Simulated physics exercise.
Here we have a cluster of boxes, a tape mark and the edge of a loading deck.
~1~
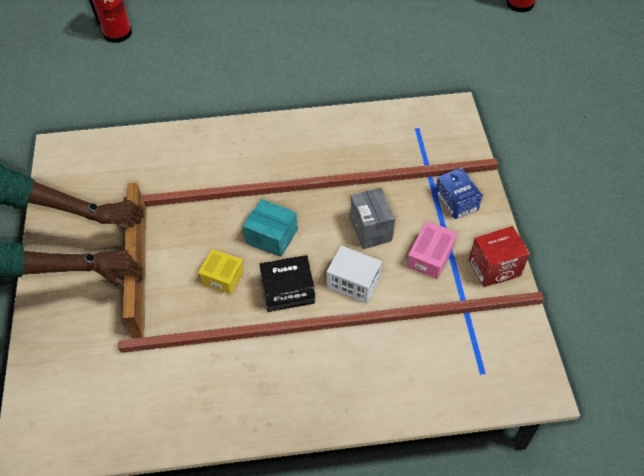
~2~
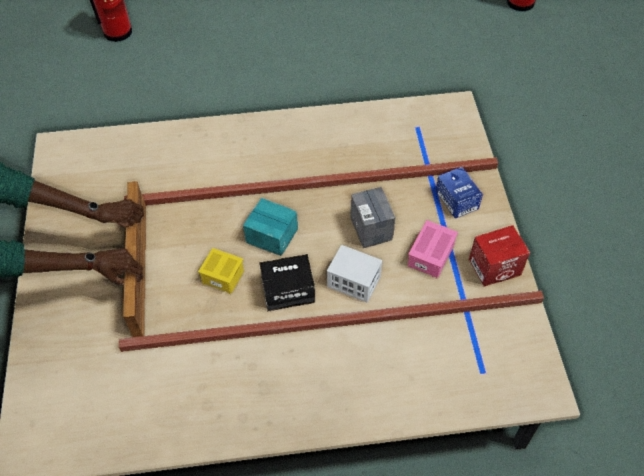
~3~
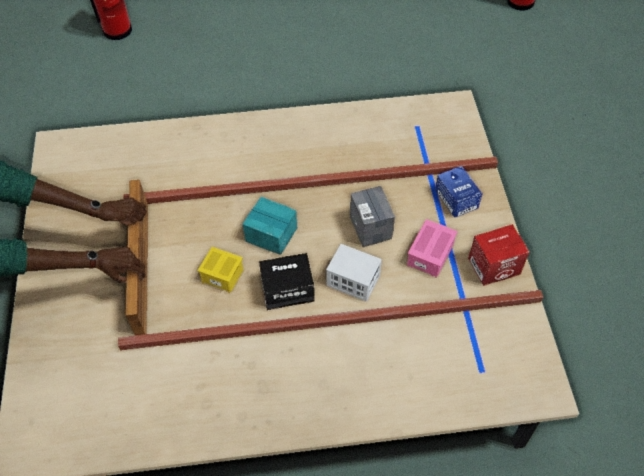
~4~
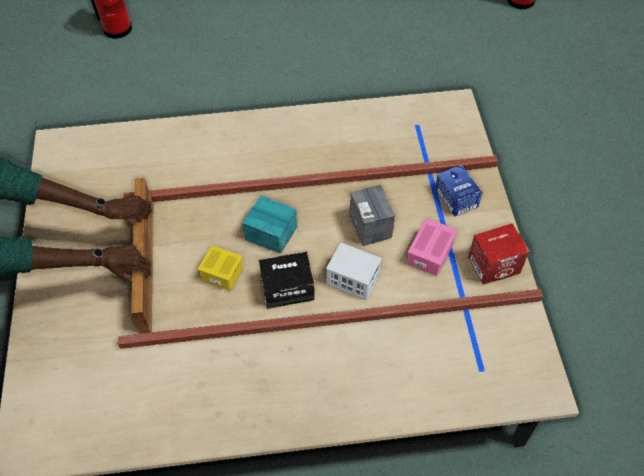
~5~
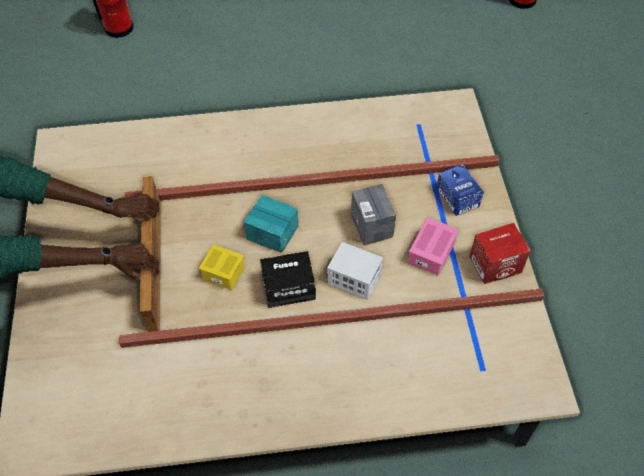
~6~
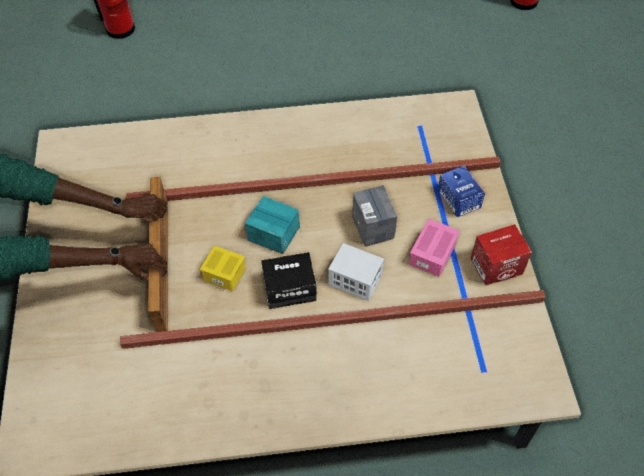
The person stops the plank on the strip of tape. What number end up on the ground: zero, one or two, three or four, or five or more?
Here the number that fall off is one or two.
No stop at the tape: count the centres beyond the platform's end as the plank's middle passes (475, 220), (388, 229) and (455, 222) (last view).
It would be 5, 0 and 1.
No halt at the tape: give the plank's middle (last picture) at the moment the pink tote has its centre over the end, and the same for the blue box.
Its middle is around (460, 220) and around (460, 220).
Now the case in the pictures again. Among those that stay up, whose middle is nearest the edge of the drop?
Foremost is the blue box.
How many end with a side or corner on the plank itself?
3 of them.
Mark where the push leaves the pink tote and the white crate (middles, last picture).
The pink tote at (514, 242), the white crate at (524, 274).
A little later, none off yet; red box at rest near (500, 255); blue box at rest near (461, 191); pink tote at rest near (434, 248).
Next, none off yet; red box at rest near (500, 255); blue box at rest near (461, 191); pink tote at rest near (436, 246).
Later still, none off yet; red box shifted a little near (522, 250); blue box shifted a little near (471, 189); pink tote shifted about its own width near (476, 243).
When it is over, the number that fall off is one or two; down, red box.
